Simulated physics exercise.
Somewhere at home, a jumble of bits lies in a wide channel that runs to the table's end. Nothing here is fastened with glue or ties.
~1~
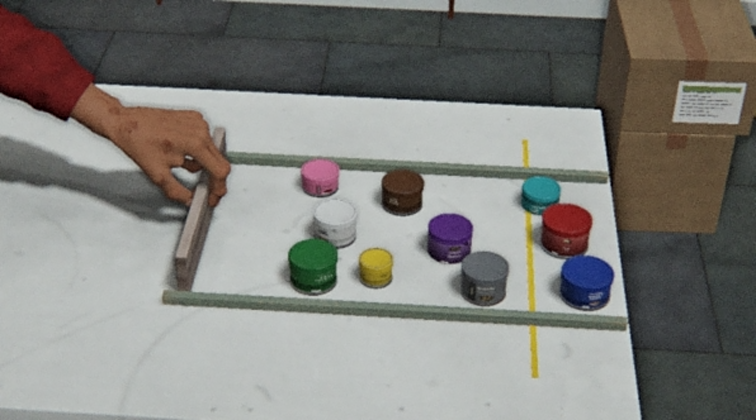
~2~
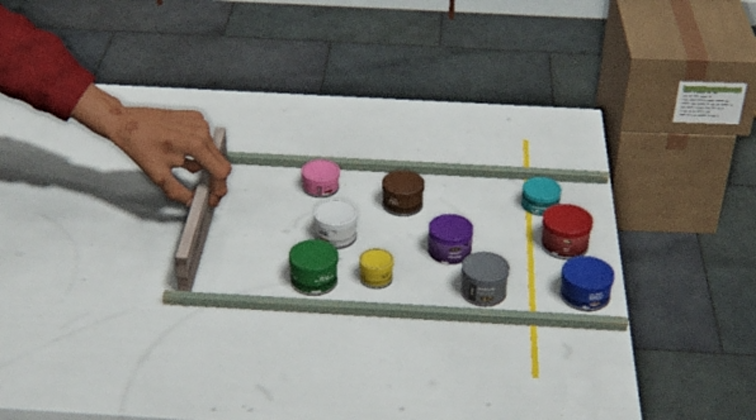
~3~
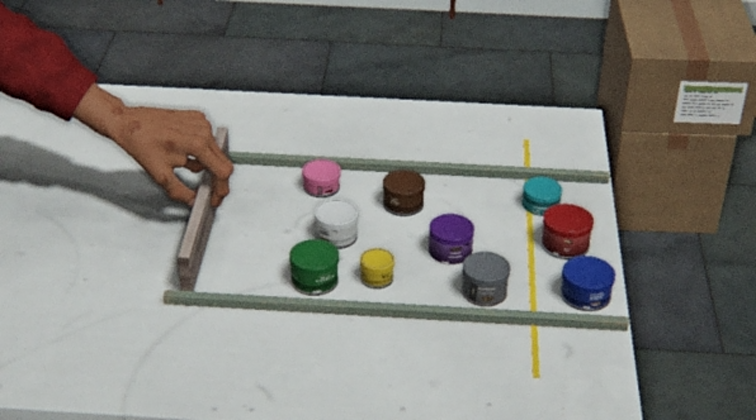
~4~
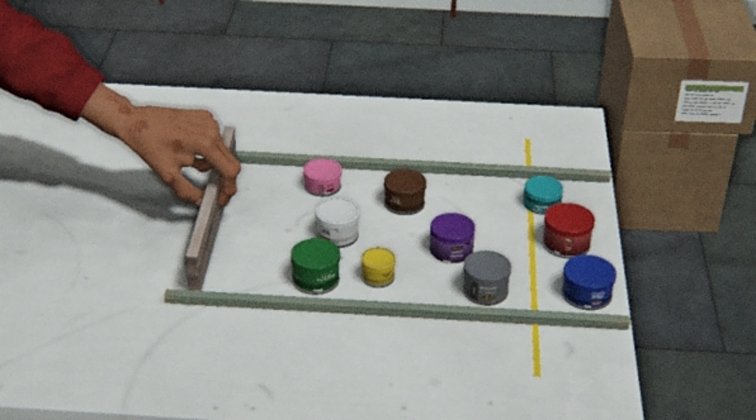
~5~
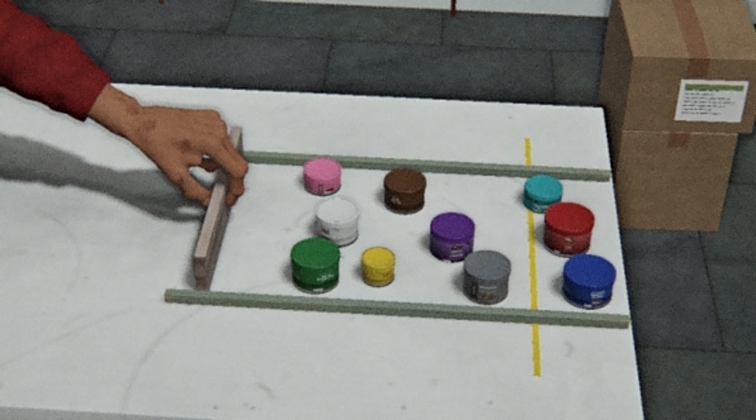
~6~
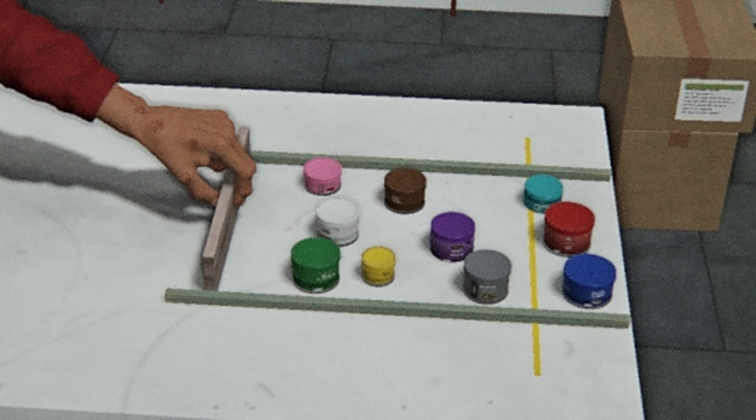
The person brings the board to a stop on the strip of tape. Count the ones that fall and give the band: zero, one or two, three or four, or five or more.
Looks like the tally of pieces that topple off is one or two there.
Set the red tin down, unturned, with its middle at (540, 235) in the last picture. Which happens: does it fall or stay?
From that start, the object then does not stay.
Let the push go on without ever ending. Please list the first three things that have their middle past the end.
It runs the blue tin, the red tin, and lastly the grey tin.
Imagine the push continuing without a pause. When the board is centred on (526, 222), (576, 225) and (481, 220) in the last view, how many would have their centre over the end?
First 2, then 5, then 0.
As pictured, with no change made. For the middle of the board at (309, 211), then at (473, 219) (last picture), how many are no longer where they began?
Tally: First 2; then 9.
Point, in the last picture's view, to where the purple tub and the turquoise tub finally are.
Approximately (597, 244) for one, approximately (584, 197) for the other.
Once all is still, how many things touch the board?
That makes 4.
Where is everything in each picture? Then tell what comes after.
In the first picture, blue tin (586, 283); red tin (566, 231); turquoise tub (541, 196); board (203, 207); tape (529, 245).
In the second picture, red tin (566, 232); yellow tin (376, 269).
In the third picture, turquoise tub (542, 197); green tin (315, 267).
In the fourth picture, blue tin (589, 283); board (213, 206).
In the fifth picture, red tin (568, 230); pink tin (322, 177).
In the sixth picture, blue tin (589, 281); red tin (568, 230); turquoise tub (543, 194); board (228, 206); tape (532, 242).
Early on, none off yet; blue tin at rest near (589, 281); red tin at rest near (568, 230); turquoise tub at rest near (543, 194).
Finally, the number that fall off is one or two; lost, red tin and blue tin.
